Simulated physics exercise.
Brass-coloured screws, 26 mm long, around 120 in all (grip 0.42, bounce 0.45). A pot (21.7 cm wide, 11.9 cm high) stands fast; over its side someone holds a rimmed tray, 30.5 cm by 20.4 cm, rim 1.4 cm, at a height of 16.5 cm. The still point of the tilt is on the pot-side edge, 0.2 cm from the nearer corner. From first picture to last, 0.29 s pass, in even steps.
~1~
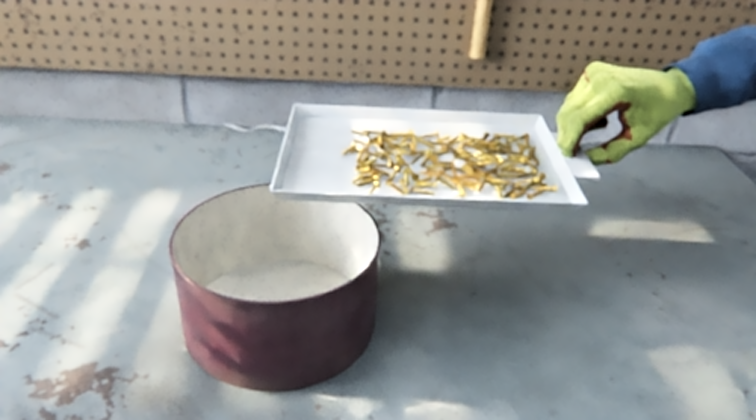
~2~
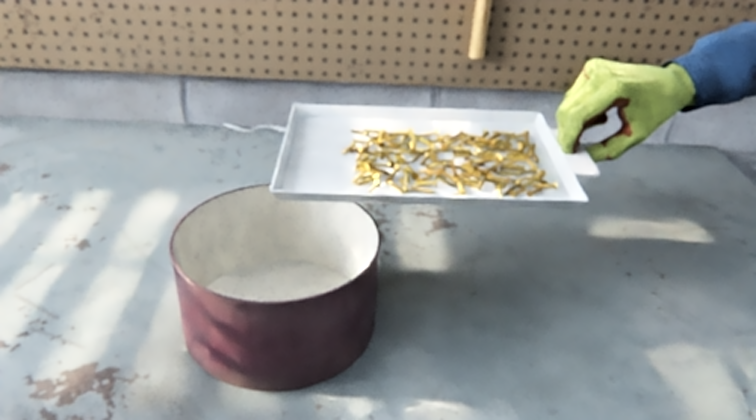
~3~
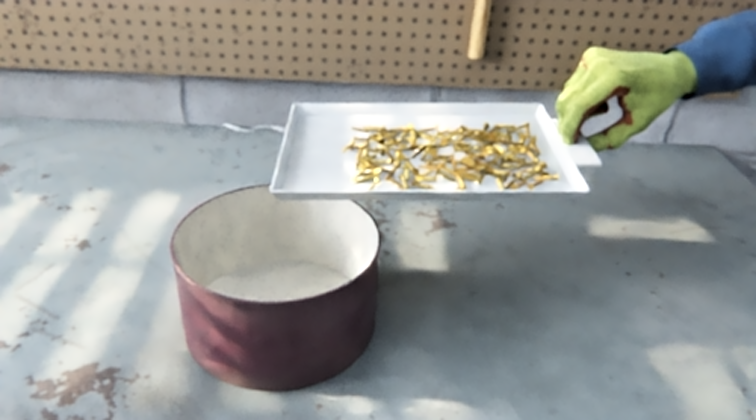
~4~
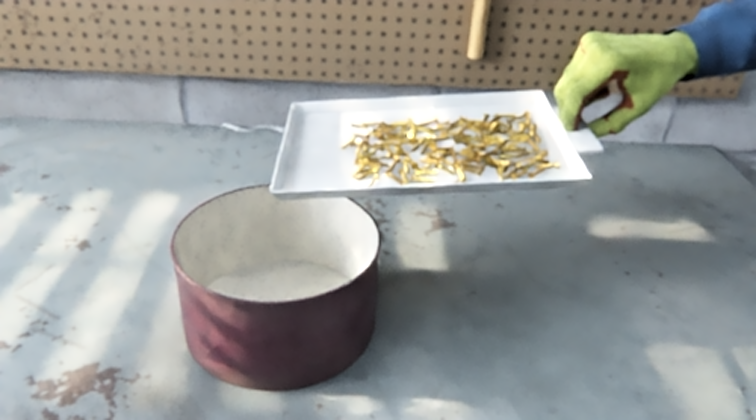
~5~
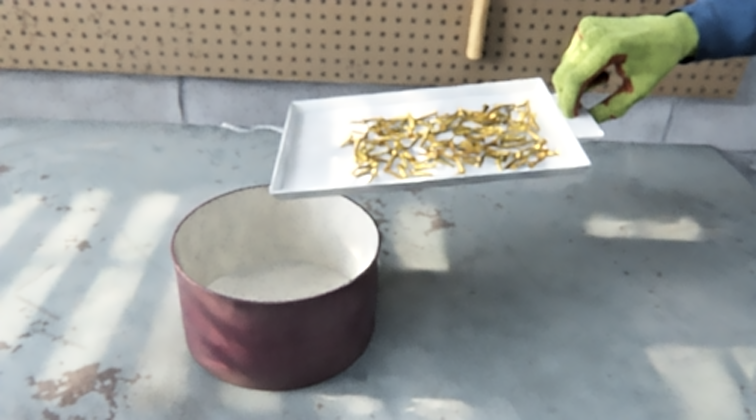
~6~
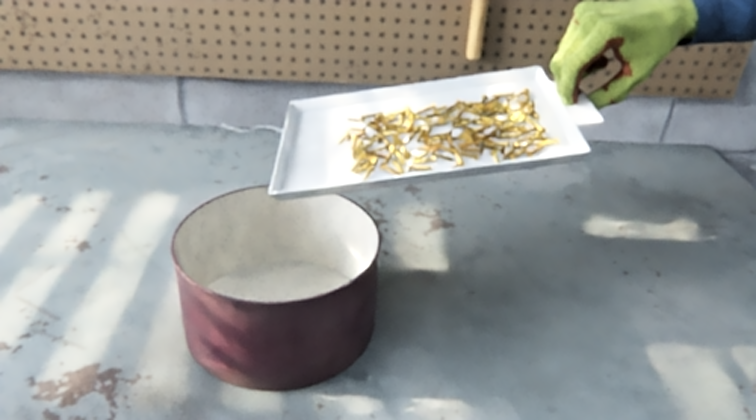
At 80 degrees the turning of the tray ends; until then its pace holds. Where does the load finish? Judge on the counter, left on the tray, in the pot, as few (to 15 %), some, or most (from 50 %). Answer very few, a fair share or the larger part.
Counter: A fair share, tray: Very few, pot: The larger part.
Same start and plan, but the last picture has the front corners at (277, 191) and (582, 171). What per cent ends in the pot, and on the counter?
Pot 95, counter 5.
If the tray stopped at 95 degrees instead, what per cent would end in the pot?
It would be near 85 per cent.
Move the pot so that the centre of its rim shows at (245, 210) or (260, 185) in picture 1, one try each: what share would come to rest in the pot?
About 95 and 90 per cent.
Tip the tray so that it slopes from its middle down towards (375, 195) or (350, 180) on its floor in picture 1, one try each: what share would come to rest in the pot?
About 90 and 100 per cent.
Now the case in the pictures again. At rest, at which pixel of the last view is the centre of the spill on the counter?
Near (235, 248).
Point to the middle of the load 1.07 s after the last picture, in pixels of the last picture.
Near (257, 283).
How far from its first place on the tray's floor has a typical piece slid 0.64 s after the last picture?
About 16 cm.
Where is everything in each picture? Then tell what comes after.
The first picture shows tray tilt 0 degrees, front corners at (278, 187) and (579, 200); middle of the pieces at (443, 163); pot at (277, 234).
The second picture shows tray tilt 1 degrees, front corners at (278, 188) and (579, 196); middle of the pieces at (443, 161).
The third picture shows tray tilt 3 degrees, front corners at (278, 188) and (581, 187); middle of the pieces at (443, 156).
The fourth picture shows tray tilt 6 degrees, front corners at (278, 188) and (582, 174), lowest corner left front; middle of the pieces at (443, 149).
The fifth picture shows tray tilt 8 degrees, front corners at (277, 189) and (582, 161), lowest corner left front; middle of the pieces at (442, 142).
The sixth picture shows tray tilt 11 degrees, front corners at (277, 189) and (581, 148), lowest corner left front; middle of the pieces at (441, 135); pot at (278, 235).
Then, 0.64 s after the last picture, tilt 43 degrees; the tray holds 95 %, the pot 0 %.
Then, 1.07 s after the last picture, tilt 65 degrees; the tray holds 30 %, the pot 55 %.
Then, 1.58 s after the last picture, tilt 80 degrees; the tray holds 10 %, the pot 70 %.
In the end, counter 20 %, tray 0 %, pot 80 %.
